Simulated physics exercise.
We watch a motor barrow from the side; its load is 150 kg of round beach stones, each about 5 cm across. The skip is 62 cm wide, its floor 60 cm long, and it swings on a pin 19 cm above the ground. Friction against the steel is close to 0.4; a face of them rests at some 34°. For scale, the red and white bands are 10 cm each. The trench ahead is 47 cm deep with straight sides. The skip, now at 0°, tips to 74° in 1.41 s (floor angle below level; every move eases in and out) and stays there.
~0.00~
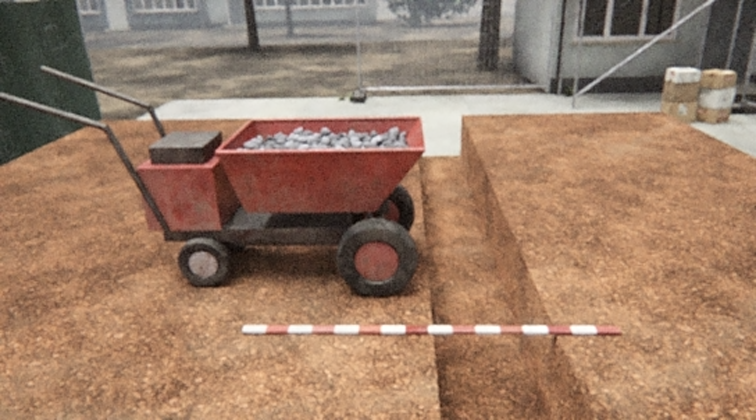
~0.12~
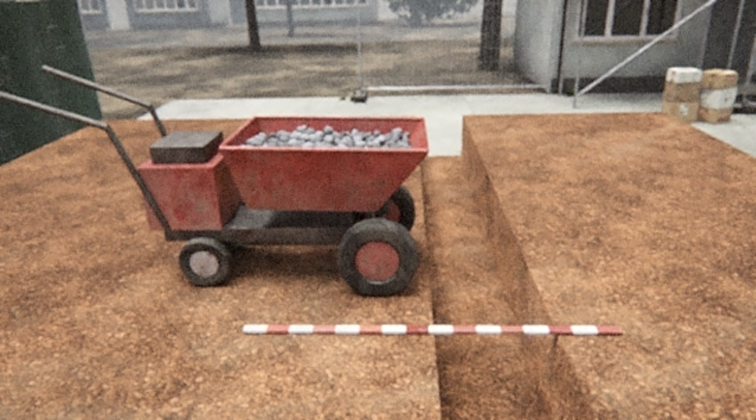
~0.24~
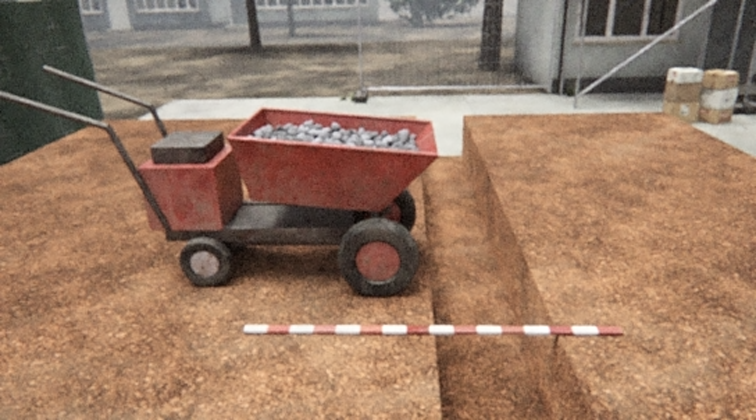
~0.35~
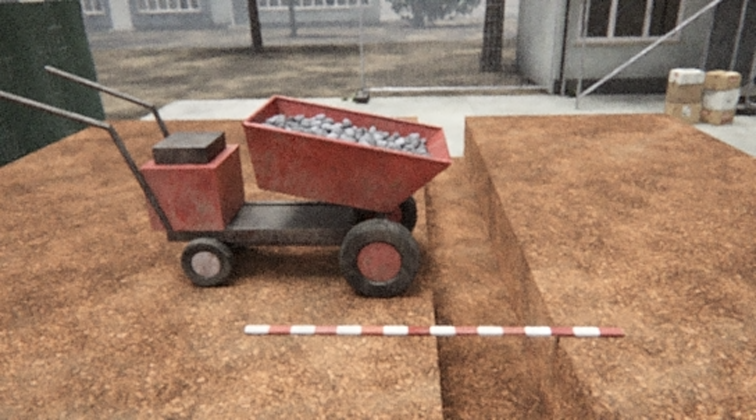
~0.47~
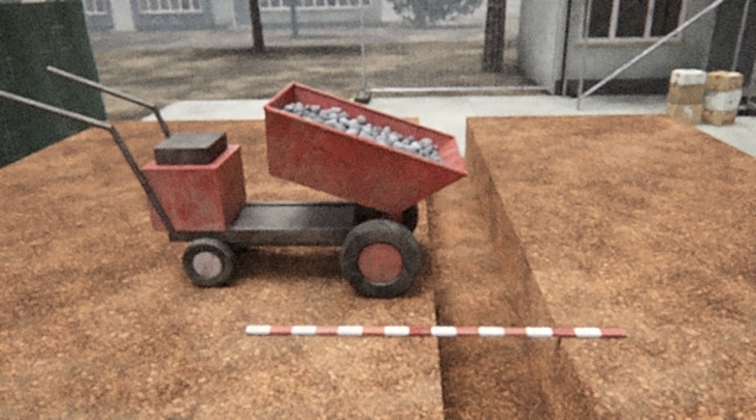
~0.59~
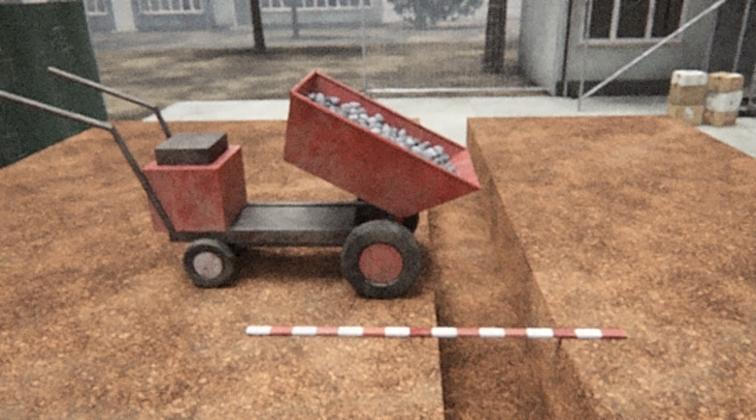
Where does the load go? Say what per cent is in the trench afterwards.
Some 61 per cent of it.
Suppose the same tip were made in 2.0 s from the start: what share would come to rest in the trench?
In that case some 65 per cent.
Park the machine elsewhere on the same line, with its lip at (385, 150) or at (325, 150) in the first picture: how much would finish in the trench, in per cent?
About 100 and 95 per cent.
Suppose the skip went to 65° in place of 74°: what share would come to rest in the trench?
In that case some 65 per cent.
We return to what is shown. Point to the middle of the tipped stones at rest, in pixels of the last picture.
Their middle is at about (515, 328).
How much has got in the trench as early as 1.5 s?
Some 30 per cent.
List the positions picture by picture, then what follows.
In the first picture, the skip is at 0°, its lip at (425, 150); the top of the load is at (321, 141).
In the second picture, the skip is at 1°, its lip at (429, 151); the top of the load is at (305, 139); the stones move at 0.2 m/s on average.
The third picture shows lip at (438, 156), floor tilted 6°, highest stones at (281, 132); the stones move at 0.4 m/s on average.
In the fourth picture, the skip is at 12°, its lip at (451, 163); the top of the load is at (287, 123); the stones move at 0.5 m/s on average.
The fifth picture shows lip at (467, 174), floor tilted 19°, highest stones at (299, 110); the stones move at 0.6 m/s on average.
The sixth picture shows lip at (480, 189), floor tilted 28°, highest stones at (315, 100); the stones move at 0.7 m/s on average.
After 1.1 s the floor is at 63°; 98 % in the skip, 2 % in the trench; the foremost stones are at (514, 220).
After 1.5 s the floor is at 74°; 41 % in the skip, 31 % in the trench, 28 % past the trench; the foremost stones are at (633, 259).
After 1.9 s the floor is at 74°; 13 % in the skip, 48 % in the trench, 39 % past the trench; the foremost stones are at (711, 263).
After 3.8 s the floor is at 74°; 0 % in the skip, 61 % in the trench, 39 % past the trench; the foremost stones are at (751, 261).
